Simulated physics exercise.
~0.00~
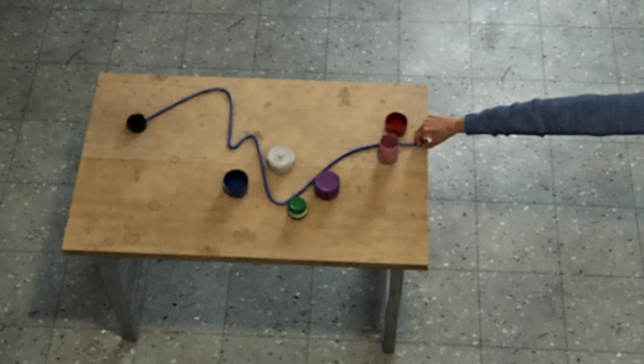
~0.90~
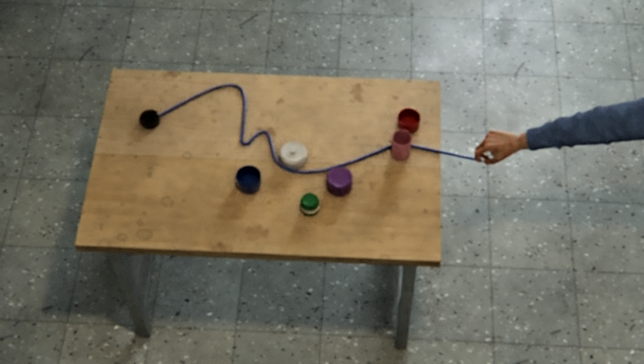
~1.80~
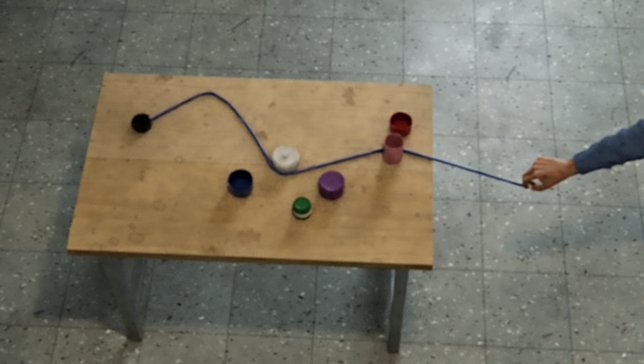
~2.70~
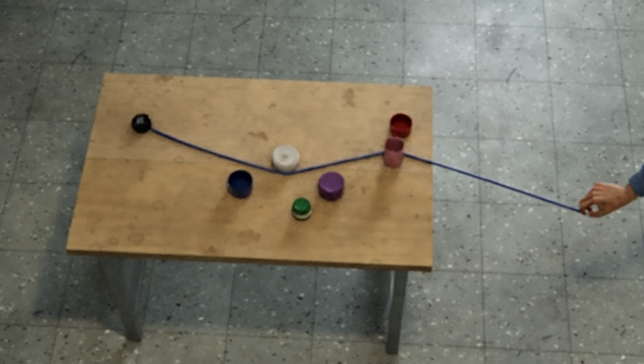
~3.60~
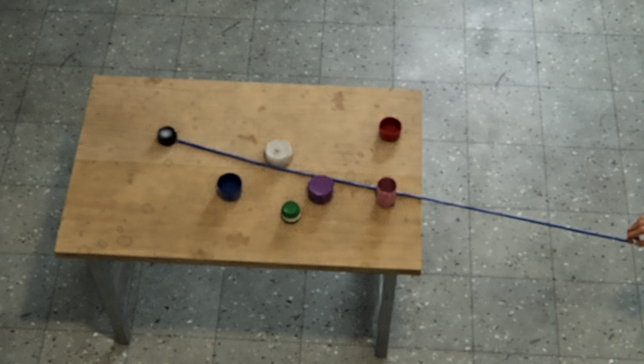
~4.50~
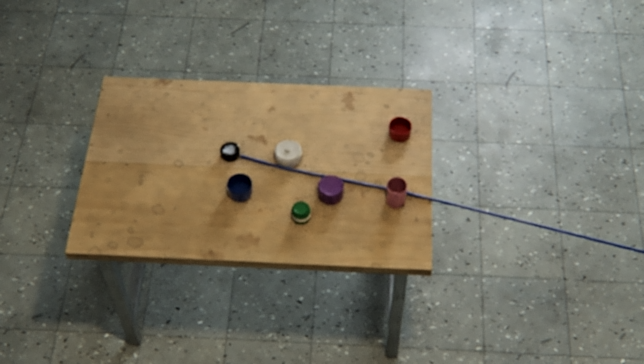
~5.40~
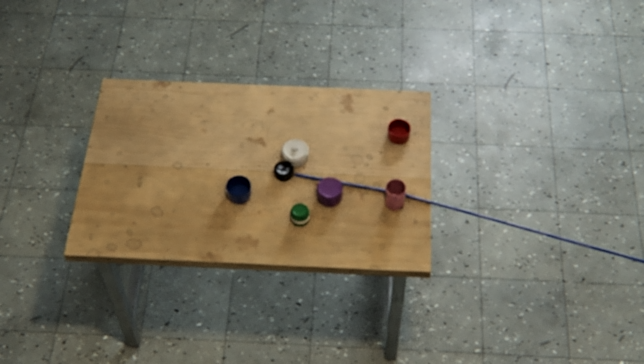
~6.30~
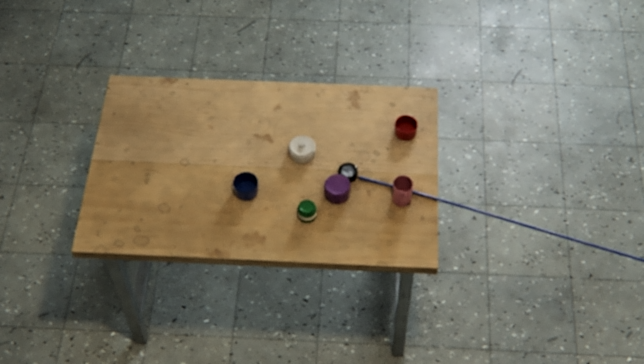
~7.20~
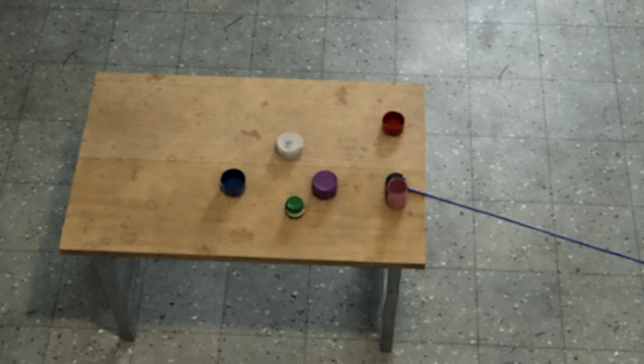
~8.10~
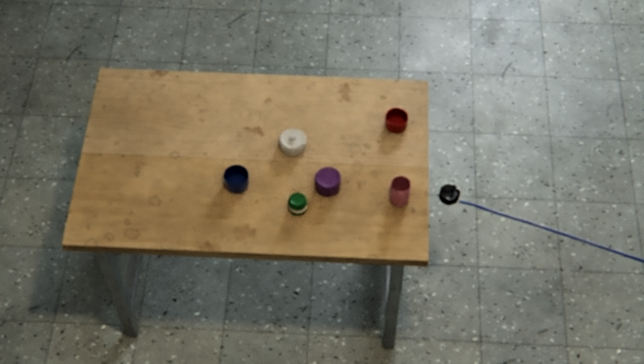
In this clip, a hand pulls a blue cord rightward across a wooden table, straightening it and shifting a pink cup toward the front and a white pot slightly, then dragging a small black puck past the other containers until it slides off the right edge.
